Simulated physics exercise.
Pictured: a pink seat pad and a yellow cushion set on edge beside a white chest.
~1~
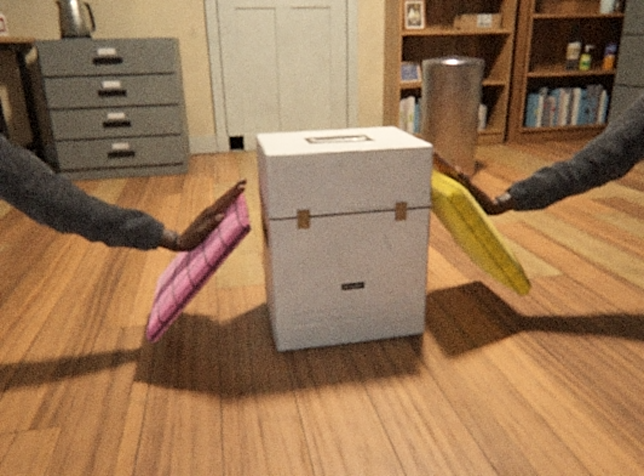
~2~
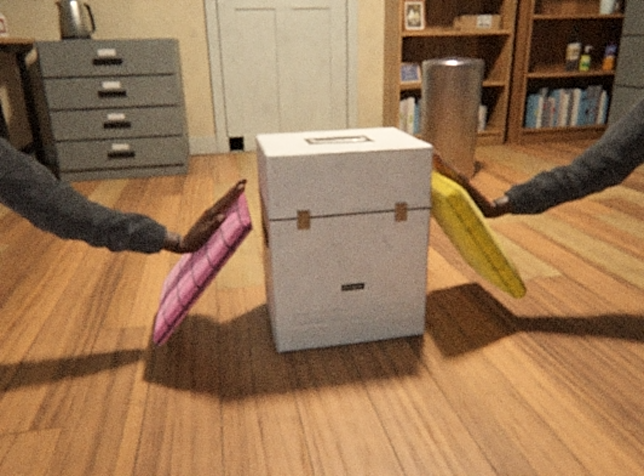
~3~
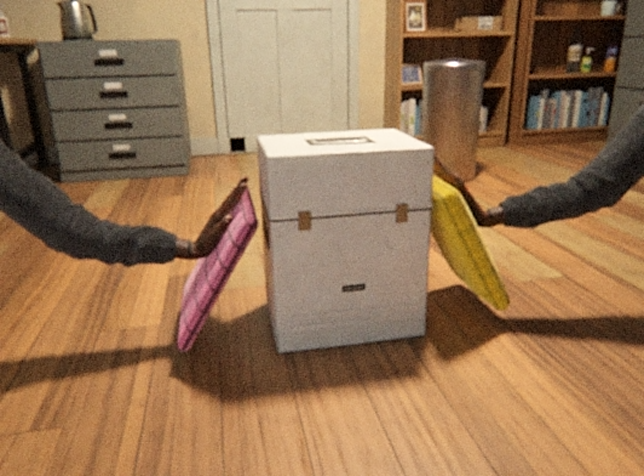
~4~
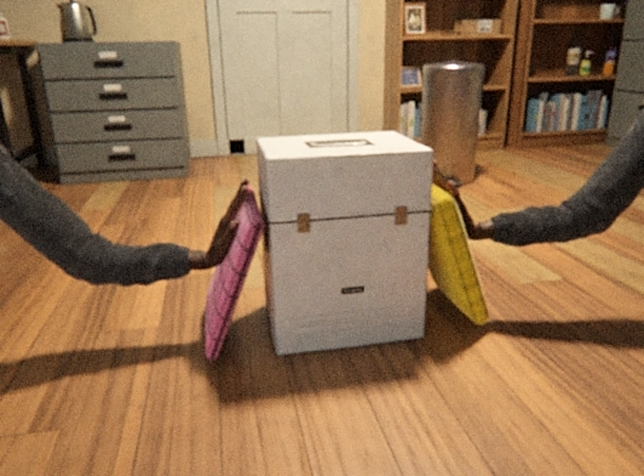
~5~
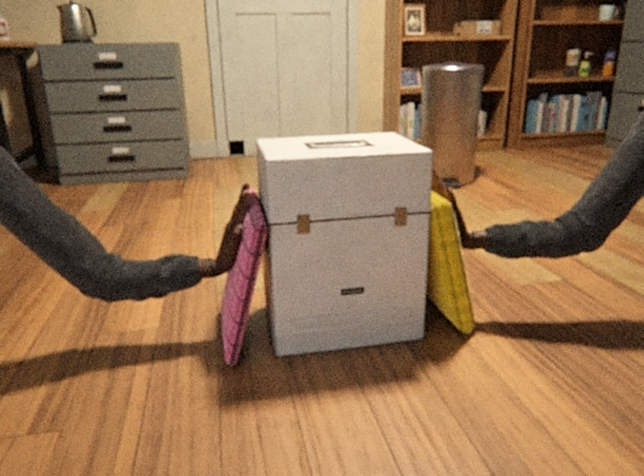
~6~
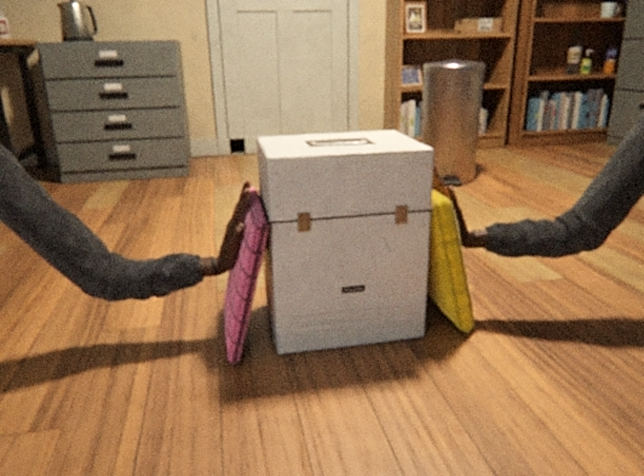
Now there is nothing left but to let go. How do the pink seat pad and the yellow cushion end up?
My guess is the pink seat pad won't come down. My guess is the yellow cushion won't come down.
Then, 0.40 s on from there, seat pad propped as before near (245, 269); cushion propped as before near (435, 250).
In the end, seat pad propped as before near (245, 269); cushion propped as before near (434, 250). The pink seat pad remains propped up and the yellow cushion keeps leaning.
